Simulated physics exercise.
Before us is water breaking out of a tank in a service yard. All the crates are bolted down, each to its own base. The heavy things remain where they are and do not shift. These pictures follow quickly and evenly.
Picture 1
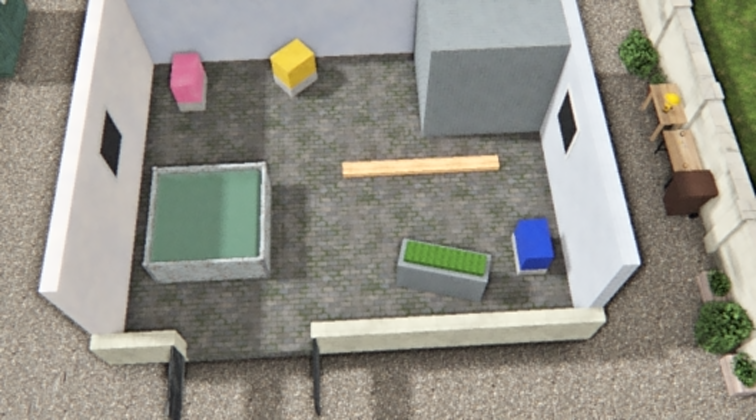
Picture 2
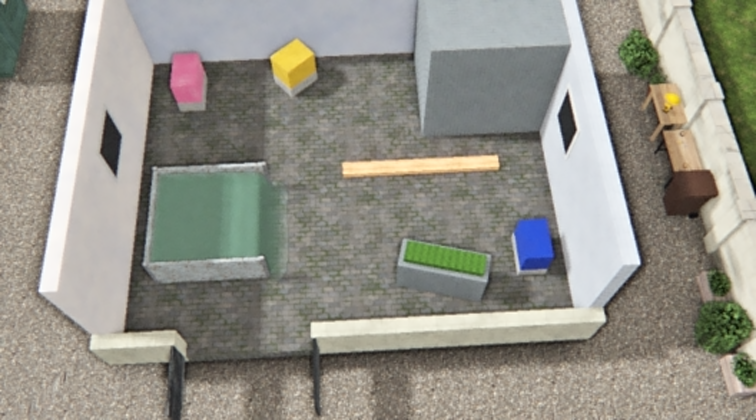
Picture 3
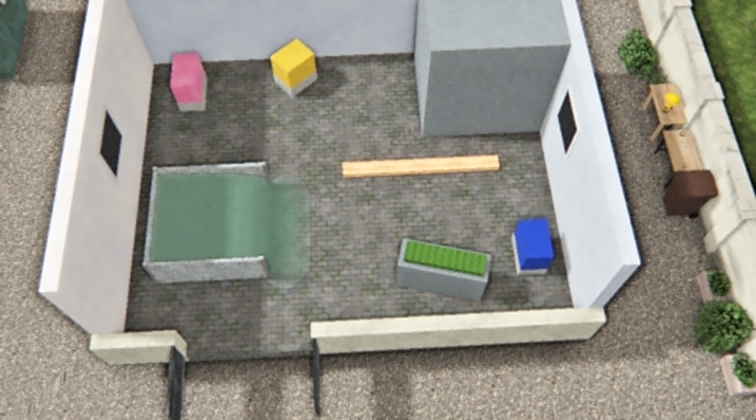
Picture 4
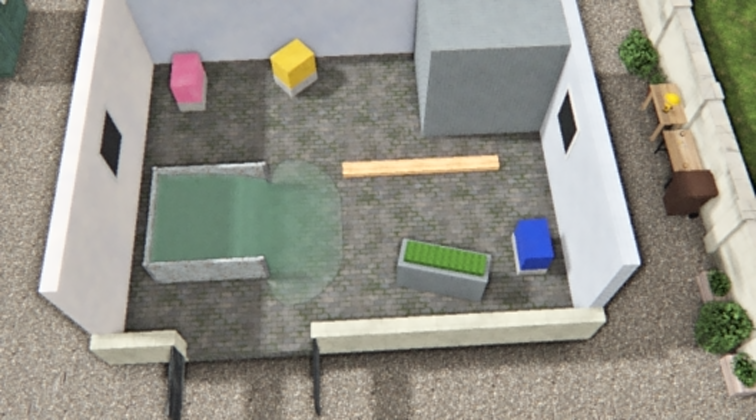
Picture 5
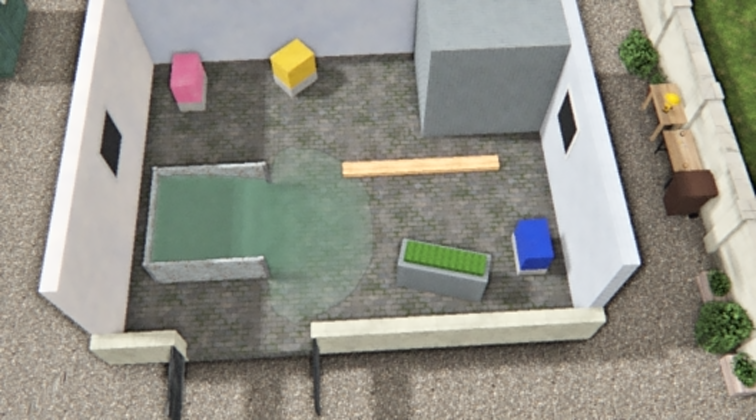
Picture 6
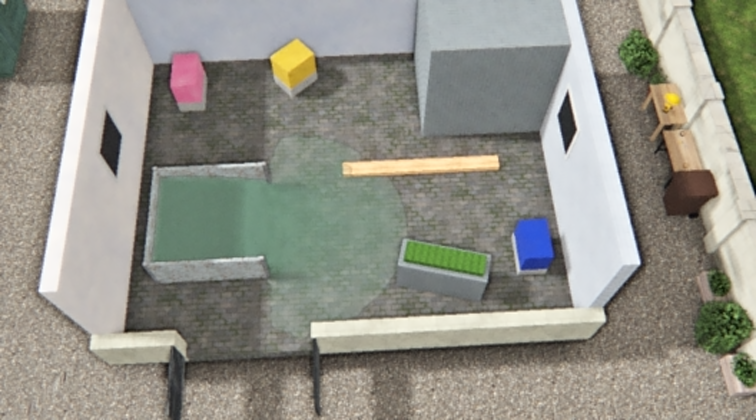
In a walled service yard, greenish water sat still in a square tank, then poured out through its open right side and spread across the paving in a widening fan toward the planter and wooden beam.
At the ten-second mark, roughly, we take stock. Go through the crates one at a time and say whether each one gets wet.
Pink crate: Safe; blue crate: Not safe; yellow crate: Safe.
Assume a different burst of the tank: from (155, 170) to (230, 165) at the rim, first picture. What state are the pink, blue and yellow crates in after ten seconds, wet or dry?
The pink crate is flooded, the blue crate is untouched and the yellow crate is flooded.
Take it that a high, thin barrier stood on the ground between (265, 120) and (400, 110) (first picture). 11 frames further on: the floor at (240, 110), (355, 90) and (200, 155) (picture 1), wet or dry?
First unwetted, then unwetted, then unwetted.
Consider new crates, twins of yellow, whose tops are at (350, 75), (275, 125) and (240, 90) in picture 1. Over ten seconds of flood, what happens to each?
Crate by crate: Is not reached; is not reached; is not reached.
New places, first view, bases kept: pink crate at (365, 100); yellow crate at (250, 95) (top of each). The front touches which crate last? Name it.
It's the one in yellow.
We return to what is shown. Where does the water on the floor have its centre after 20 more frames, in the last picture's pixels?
The water centres close to (410, 224).
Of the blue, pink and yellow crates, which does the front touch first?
That's the one in blue.
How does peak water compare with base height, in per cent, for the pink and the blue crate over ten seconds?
40 and 140 %, roughly.
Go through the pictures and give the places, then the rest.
The first frame shows still water in the tank at (208, 214).
In the second frame, water pours out at (266, 224) and has run to (271, 279).
In the third frame, the front is at (295, 281), out from the gap at (266, 224).
In the fourth frame, water pours out at (266, 225) and has run to (319, 289).
In the fifth frame, water pours out at (266, 225) and has run to (367, 256).
In the sixth frame, water pours out at (266, 225) and has run to (402, 236).
A moment on, water covers 40 % of the floor; the pink crate not reached, the blue crate water round its plinth, the yellow crate not reached.
Next, water covers 55 % of the floor; the pink crate not reached, the blue crate water round its plinth, the yellow crate water round its plinth.
Then, water covers 60 % of the floor; the pink crate not reached, the blue crate water round its plinth, the yellow crate water round its plinth.
Later, water covers 75 % of the floor; the pink crate water round its plinth, the blue crate water round its plinth, the yellow crate water round its plinth.
In the end, water covers 100 % of the floor; the pink crate stayed above the water, the blue crate was topped, the yellow crate stayed above the water.
